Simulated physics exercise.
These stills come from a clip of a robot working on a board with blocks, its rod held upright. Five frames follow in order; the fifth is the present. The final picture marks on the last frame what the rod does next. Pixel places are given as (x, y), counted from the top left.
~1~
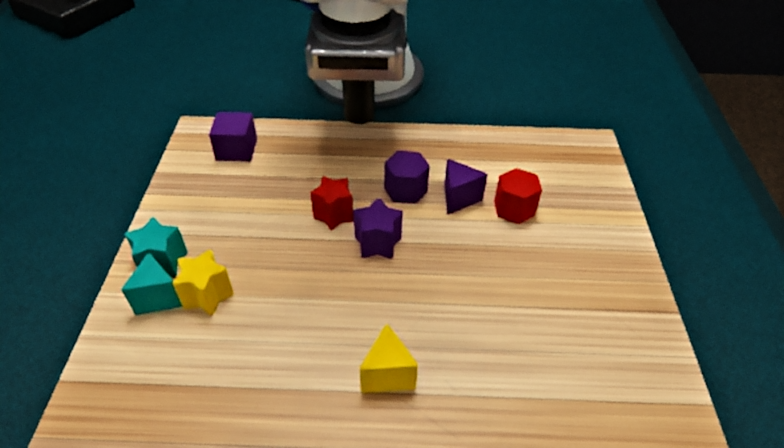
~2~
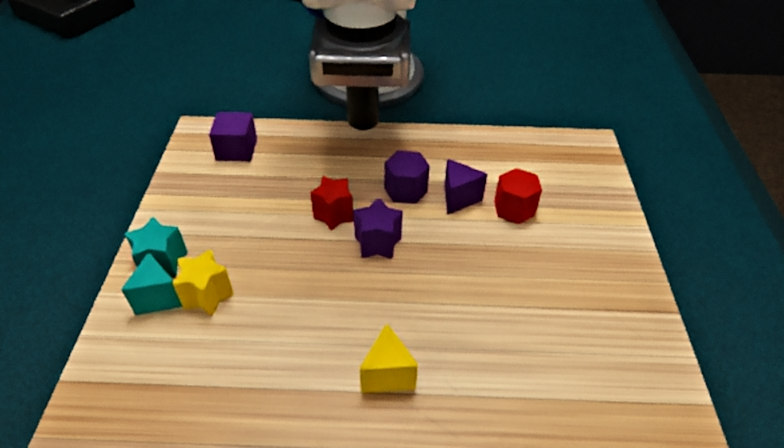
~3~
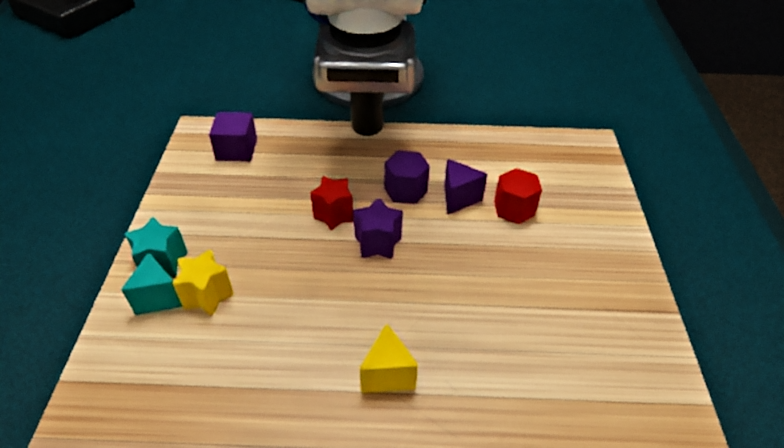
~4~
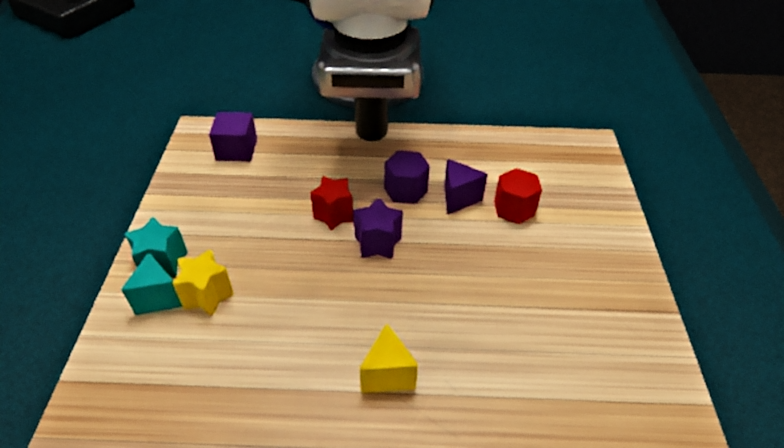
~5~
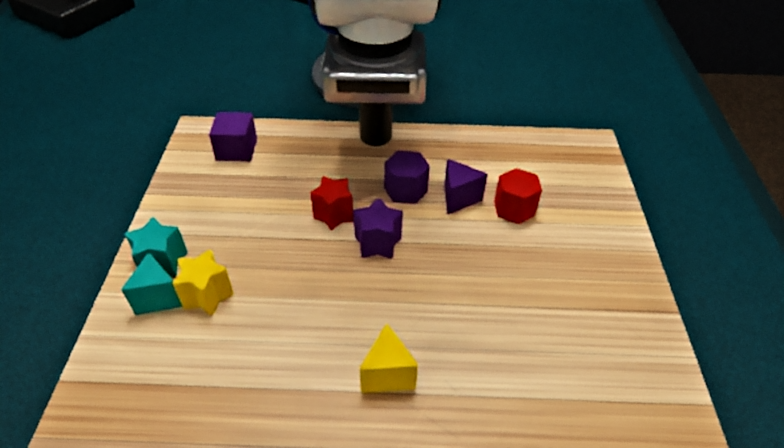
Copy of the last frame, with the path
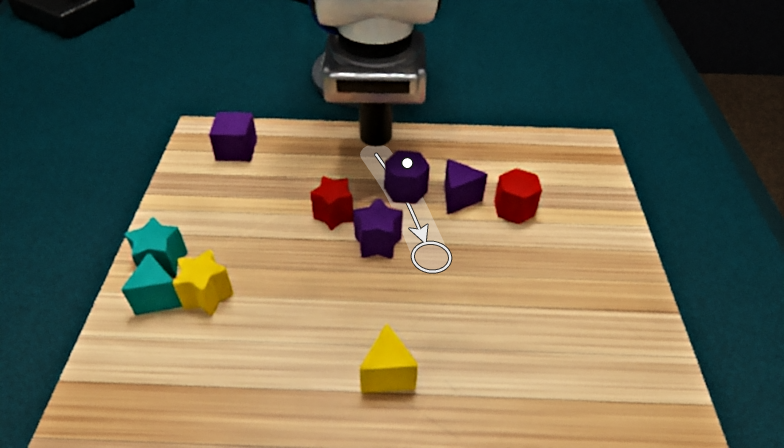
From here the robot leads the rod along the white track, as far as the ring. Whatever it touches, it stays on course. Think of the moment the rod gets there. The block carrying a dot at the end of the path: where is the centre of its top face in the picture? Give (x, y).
Its top middle is near (476, 241).
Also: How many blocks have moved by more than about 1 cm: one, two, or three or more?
The way I see it, the answer is one.
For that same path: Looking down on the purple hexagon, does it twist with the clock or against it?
Answer: Against the clock.
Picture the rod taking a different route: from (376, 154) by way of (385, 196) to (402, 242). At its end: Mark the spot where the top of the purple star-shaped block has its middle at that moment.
Roughly at (371, 231).
The line goes from (376, 154) over (397, 184) and (415, 218) to (431, 257); the dot is on the purple hexagon.
The first path, step by step. One third of the way, rod at (398, 167); purple hexagon at (421, 180).
Two thirds of the way, rod at (416, 201); purple hexagon at (447, 214), turned 20° anticlockwise.
At the end, rod at (433, 240); purple star-shaped block unmoved; purple hexagon at (476, 241), turned 70° anticlockwise.
